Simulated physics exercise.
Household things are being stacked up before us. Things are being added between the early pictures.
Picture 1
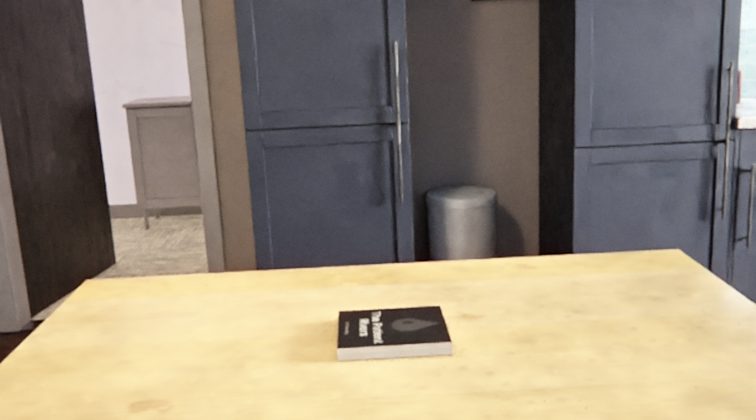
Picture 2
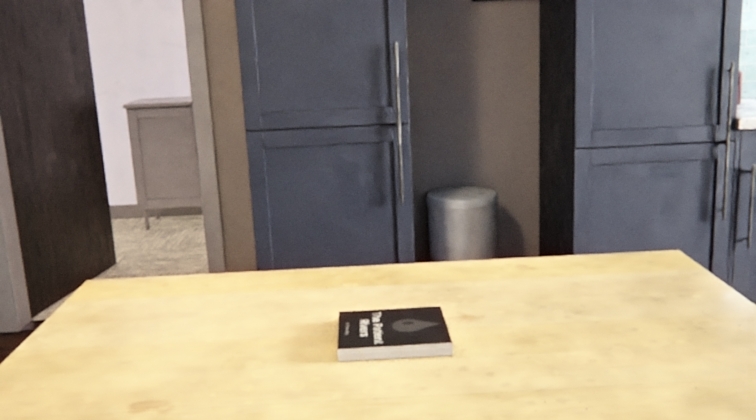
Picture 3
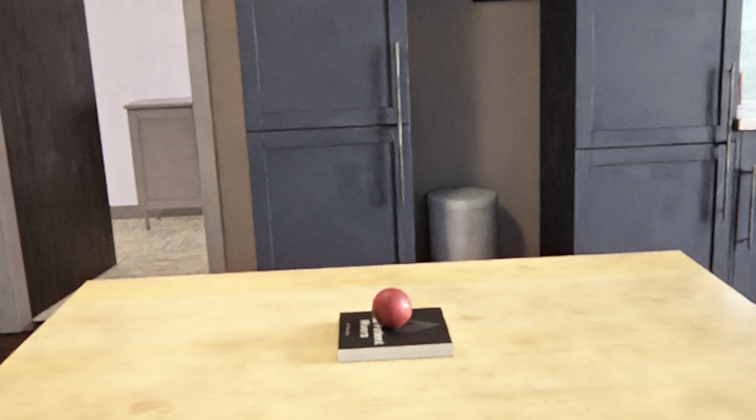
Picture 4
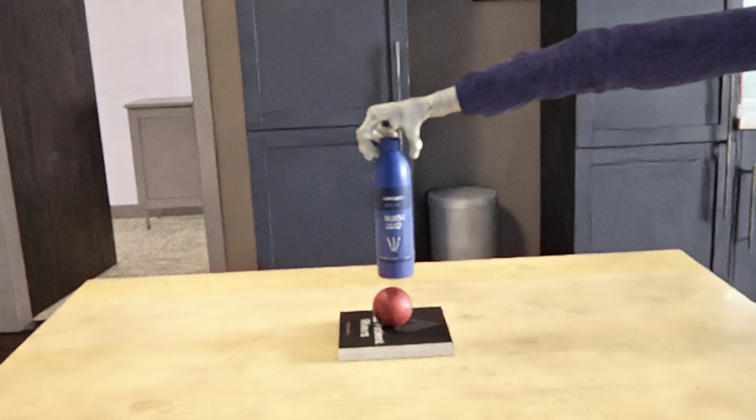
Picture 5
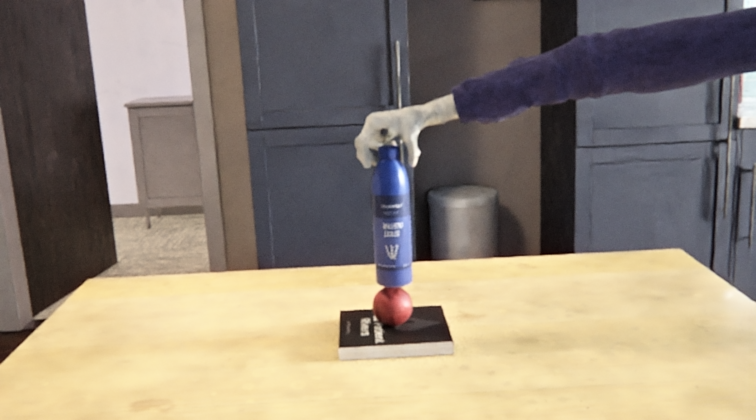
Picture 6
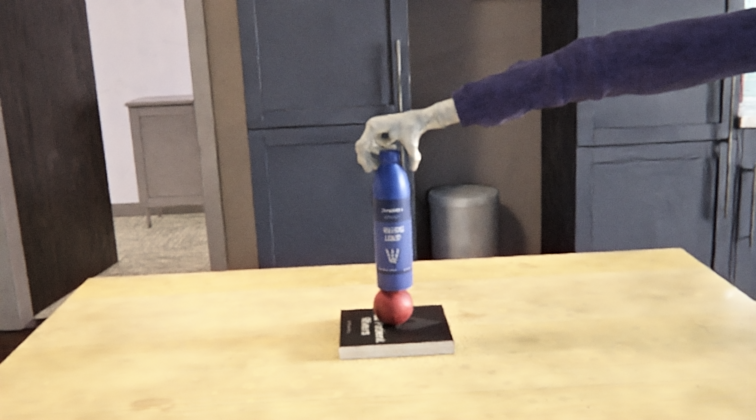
A hand reached in from the right holding a blue bottle by its top and lowered it slightly onto a red ball, which had appeared on a black book lying on the table.
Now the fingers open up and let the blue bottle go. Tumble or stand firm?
The tower does not stay put.
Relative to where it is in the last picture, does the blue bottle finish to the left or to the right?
Pretty clearly in the rightward direction.
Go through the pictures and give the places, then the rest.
In the first picture, the last thing is not in view yet.
In the second picture, the last thing is not in view yet.
In the third picture, the last thing is not in view yet; red ball (392, 308).
In the fourth picture, still above its spot; blue bottle (393, 208); red ball (392, 307).
In the fifth picture, still above its spot; blue bottle (391, 216); red ball (392, 306).
In the sixth picture, in place under the hand; blue bottle (392, 220); red ball (393, 305).
Then, 0.60 s after the last picture, blue bottle now fallen.
Then, 0.70 s after the last picture, things are still on the move.
At rest, fallen, blue bottle; the other 2 in place. Seen from the same camera at the end, blue bottle near (494, 308). The pile comes apart.
